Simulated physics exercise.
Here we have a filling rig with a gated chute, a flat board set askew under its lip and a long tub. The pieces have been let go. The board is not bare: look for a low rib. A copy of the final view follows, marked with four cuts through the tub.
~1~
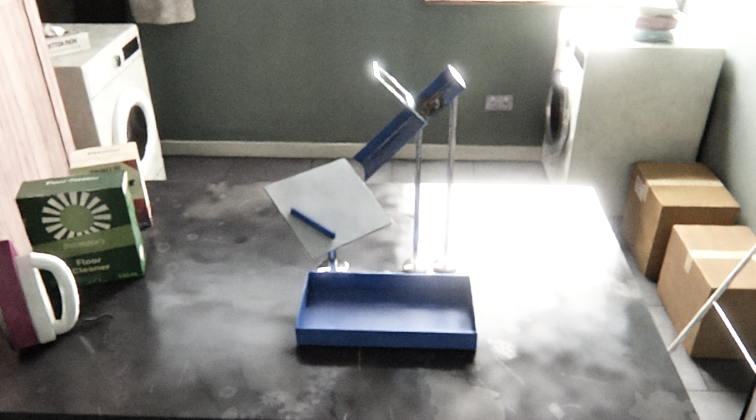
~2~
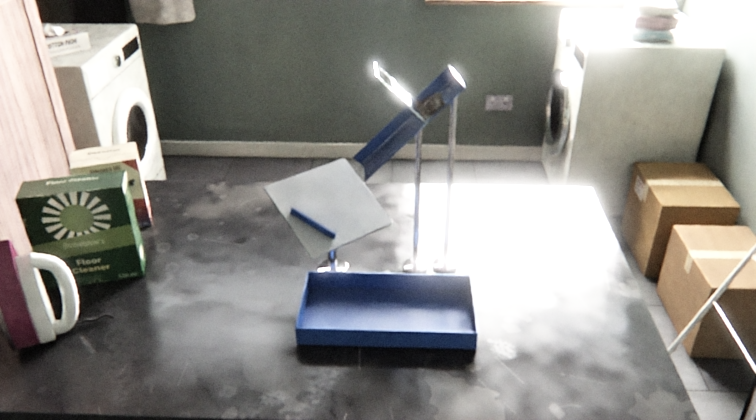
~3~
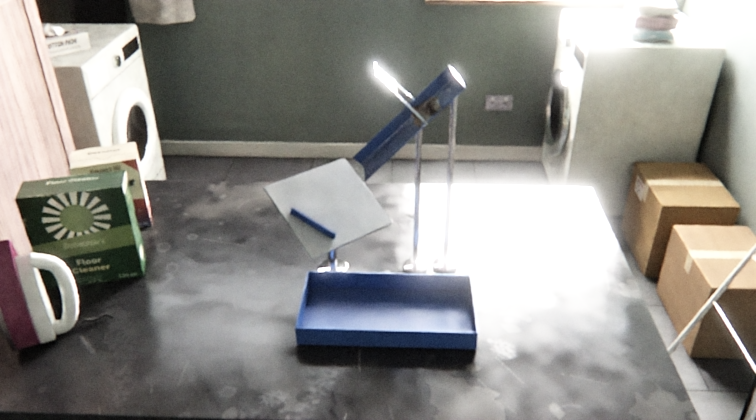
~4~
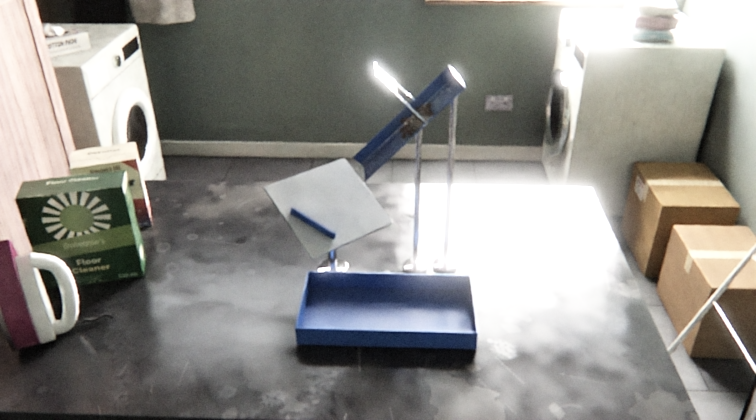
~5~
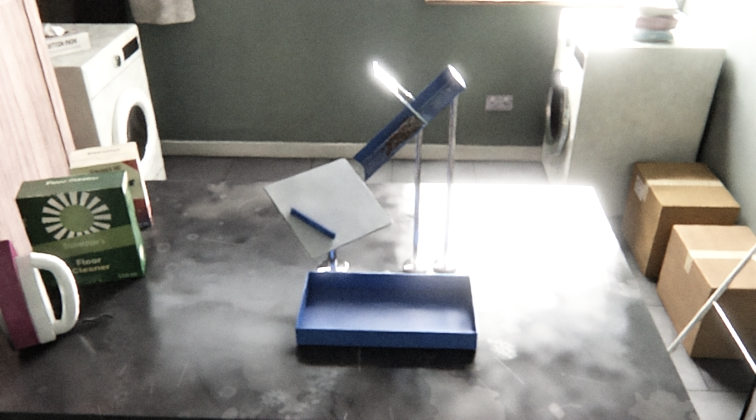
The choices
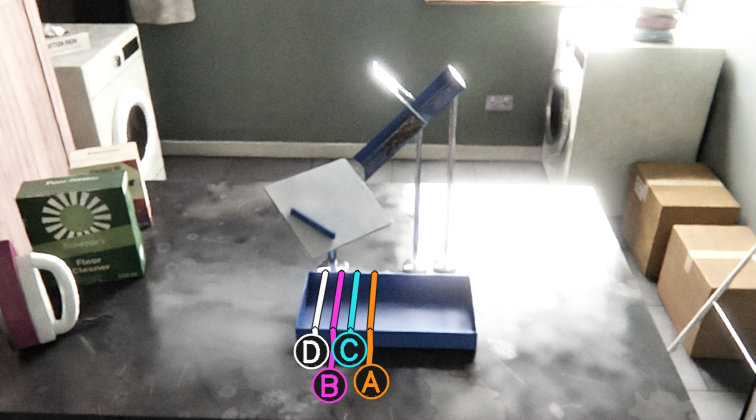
In a room with white appliances, a blue chute slopes down to the left above a tilted pale board and an empty blue tub on a dark tabletop. A narrow flap near the chute's top shifts slightly, and a small dark load slides partway down the chute while the board and tub stay still.
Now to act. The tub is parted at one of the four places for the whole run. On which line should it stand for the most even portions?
It is A.
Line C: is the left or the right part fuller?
Right.
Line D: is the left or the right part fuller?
The right side.
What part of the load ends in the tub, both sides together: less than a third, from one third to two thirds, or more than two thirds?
About that: More than two thirds.
On the marked copy, line A crosses the front rim at (370, 330); line B crosses the front rim at (333, 329); line C crosses the front rim at (350, 329); line D crosses the front rim at (315, 328).
For line A, of what is caught, about two thirds on the left of the divider, about a third on the right.
For line B, of what is caught, a stray few on the left of the divider, nearly all on the right.
For line C, of what is caught, a small part on the left of the divider, nearly all on the right.
For line D, of what is caught, none on the left of the divider, all on the right.
